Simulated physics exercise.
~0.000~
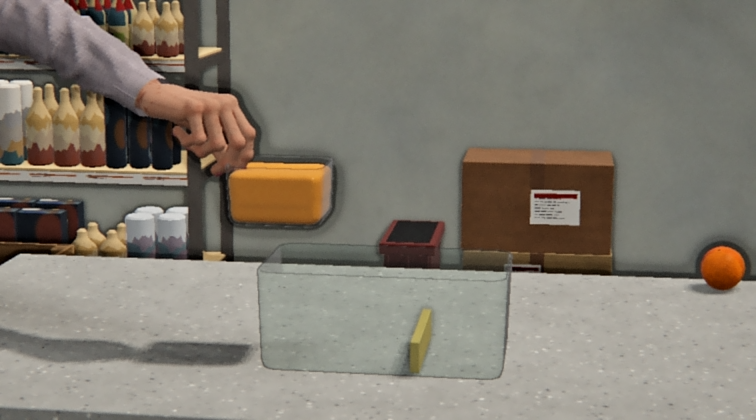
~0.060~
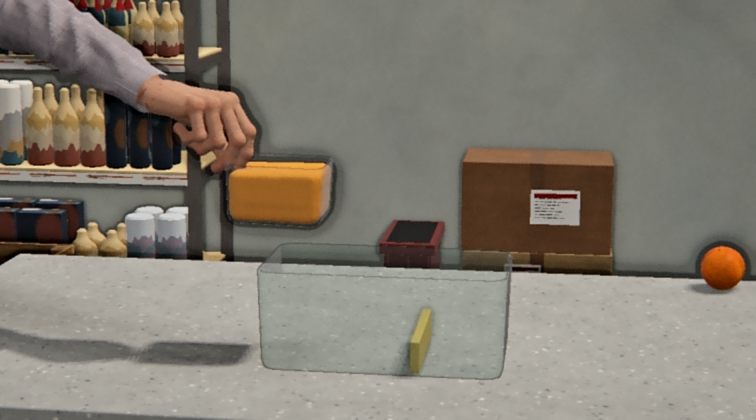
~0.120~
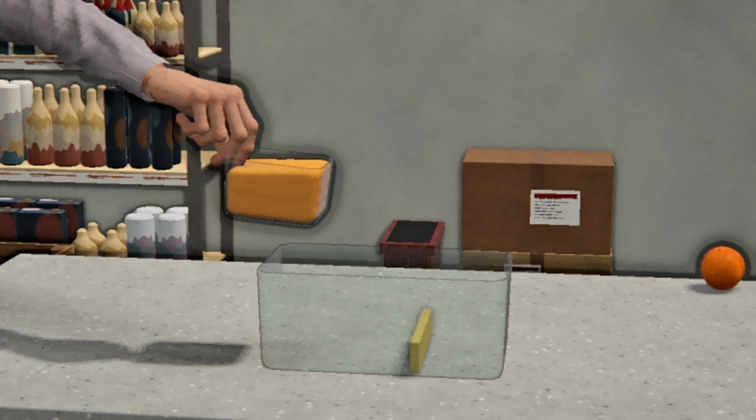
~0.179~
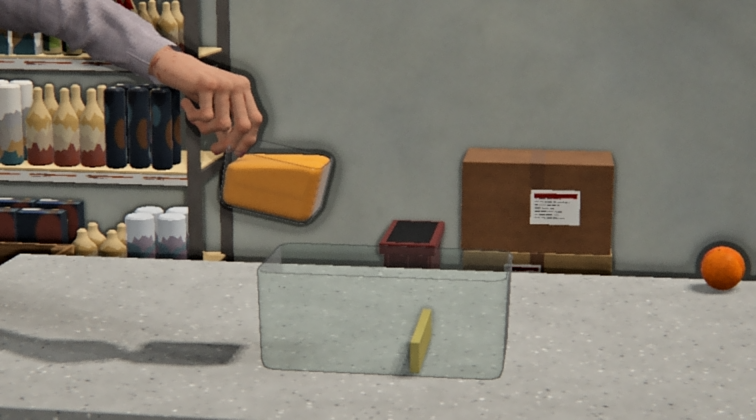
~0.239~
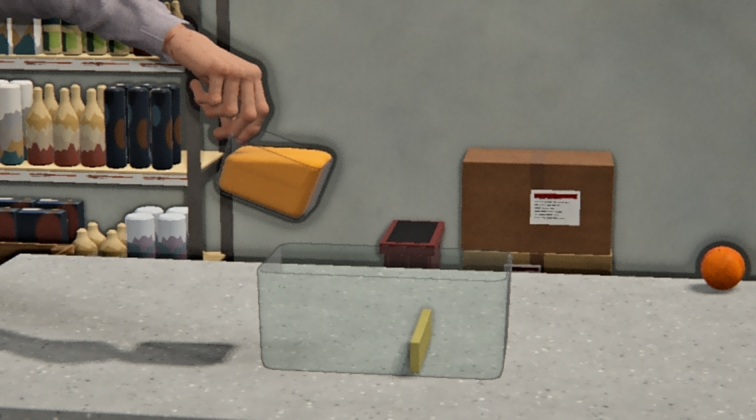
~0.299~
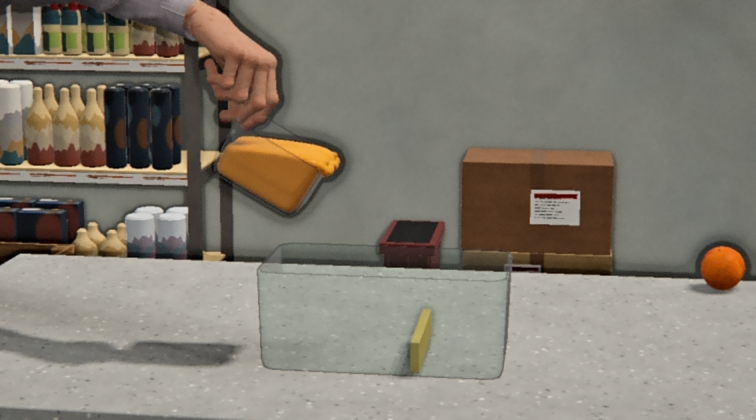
A hand and forearm in a greyish-lilac sleeve reach in from the left above a pale speckled counter, seen from the front by a still camera. An orange container hangs beneath the fingers over a clear basin holding a small yellow divider, with bottle shelves at left, a dark red box and brown carton behind, and an orange ball at right. The hand shifts slightly right and upward as the container tilts gradually, its right side dipping and orange contents gathering at that edge.
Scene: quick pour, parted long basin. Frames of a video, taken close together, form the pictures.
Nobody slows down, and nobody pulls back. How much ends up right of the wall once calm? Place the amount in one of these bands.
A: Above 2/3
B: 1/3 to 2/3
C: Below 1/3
1/3 to 2/3.
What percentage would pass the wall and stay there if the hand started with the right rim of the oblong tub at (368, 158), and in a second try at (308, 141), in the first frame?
In order, some 80 and 20 percent.
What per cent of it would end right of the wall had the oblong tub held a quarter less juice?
30 per cent.
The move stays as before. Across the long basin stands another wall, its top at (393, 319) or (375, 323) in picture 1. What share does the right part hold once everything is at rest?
First try around 80 percent; second try around 85 percent.
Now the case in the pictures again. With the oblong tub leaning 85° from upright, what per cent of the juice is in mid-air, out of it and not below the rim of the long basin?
Roughly 45 percent.
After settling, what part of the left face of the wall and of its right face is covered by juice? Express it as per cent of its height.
Left 30 per cent, right 50.
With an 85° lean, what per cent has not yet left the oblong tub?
Amount still in: Approx. 35 %.
A moment on, the oblong tub is tipped on its side and 37 per cent is still to pour, 17 is left of the wall and 0 right of it.
Next, the oblong tub is tipped right over and 6 per cent is still to pour, 32 is left of the wall and 52 right of it.
Then the oblong tub is tipped right over and 0 per cent is still to pour, 50 is left of the wall and 46 right of it.
Later the oblong tub is tipped right over and 0 per cent is still to pour, 53 is left of the wall and 46 right of it.
Finally, 53 per cent lies left of the wall, 46 right of it and 1 outside.
